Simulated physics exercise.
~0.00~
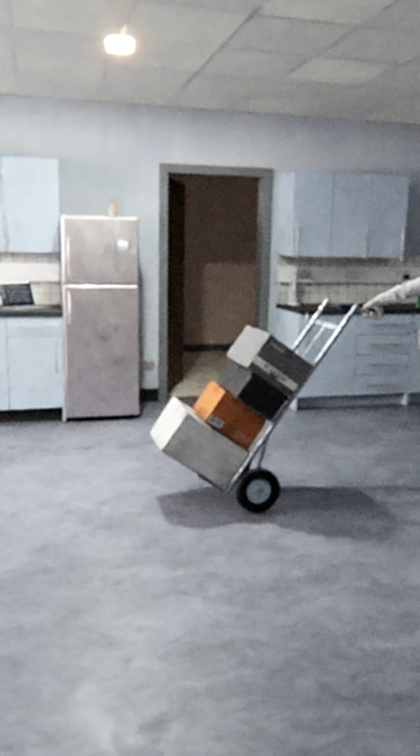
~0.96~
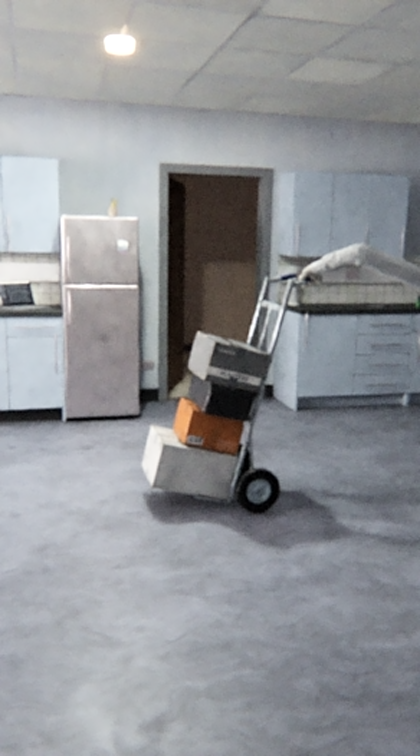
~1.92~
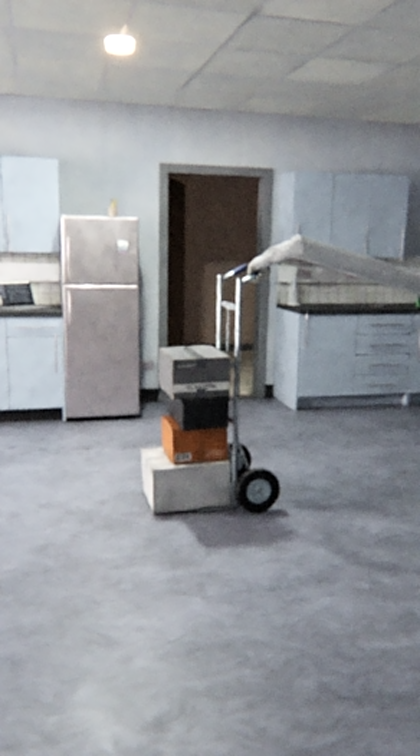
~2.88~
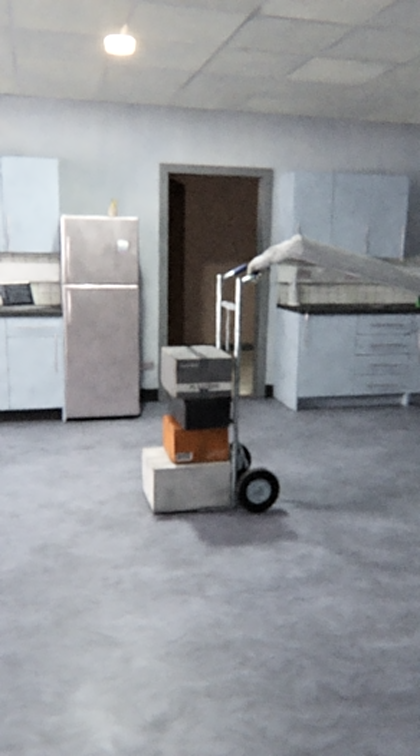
In a kitchen with pale blue cabinets and a mottled grey floor, seen from across the room by a still camera, a silver fridge stands left of an open doorway. Near the centre, a two-wheeled hand truck leans back to the right, carrying a white parcel at the bottom, then an orange box, a black tote and a grey parcel on top. A pale arm at the right holds its handle and swings the truck forward until it stands upright. The stack stays together, and the loaded truck rests upright, the arm still at the handle.
